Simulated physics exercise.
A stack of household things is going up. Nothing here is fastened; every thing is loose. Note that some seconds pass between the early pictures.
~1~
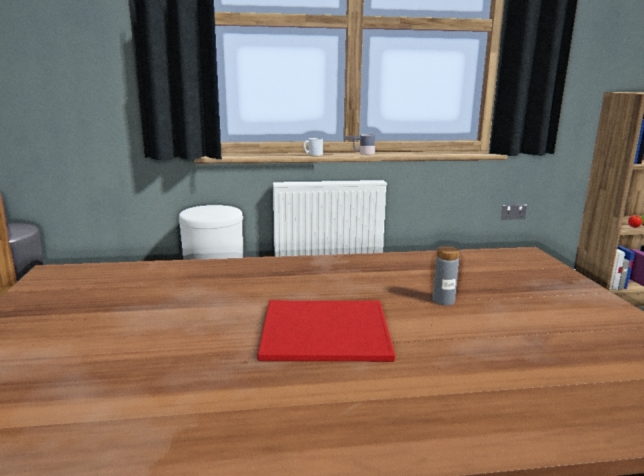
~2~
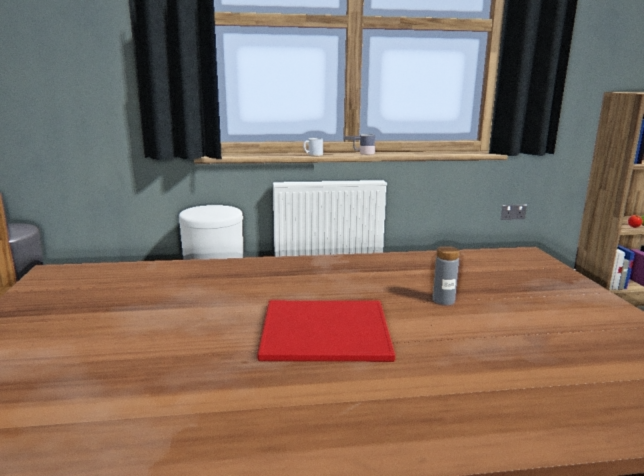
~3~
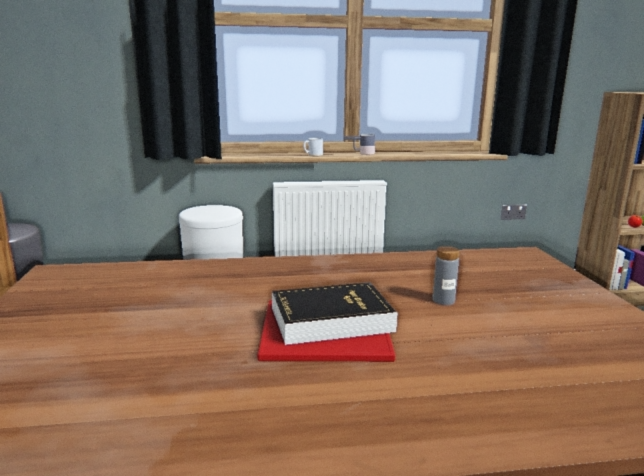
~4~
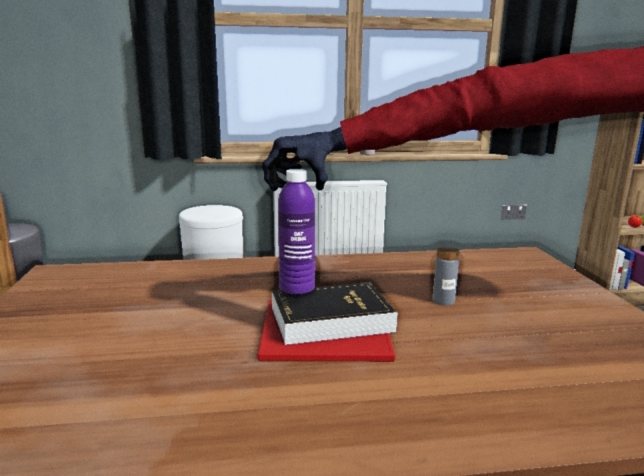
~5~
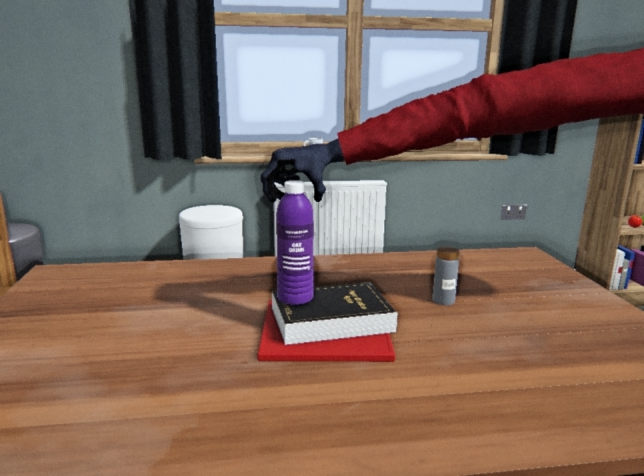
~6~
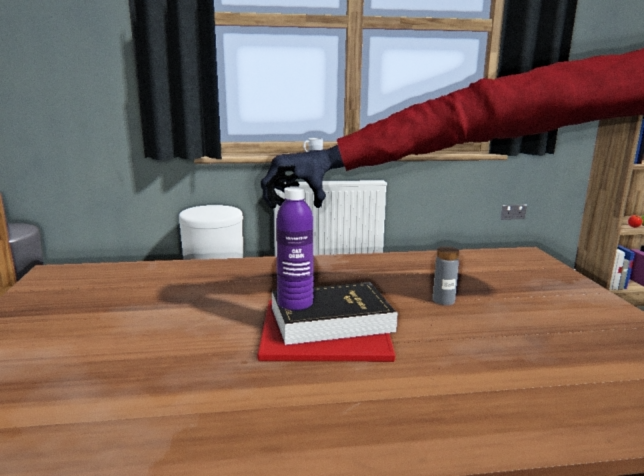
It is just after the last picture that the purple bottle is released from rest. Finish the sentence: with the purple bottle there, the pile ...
The pile stands firm.
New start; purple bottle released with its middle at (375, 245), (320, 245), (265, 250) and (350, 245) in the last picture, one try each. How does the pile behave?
The pile does not fall in the first case, does not fall in the second, goes down in the third and does not fall in the fourth.
Then, 0.20 s past the last view, nothing moves.
Then, 0.40 s past the last view, purple bottle resting near (295, 248).
Finally, all 4 still in place. Final places as the last picture's camera would see them, purple bottle near (295, 248). The pile keeps its balance.
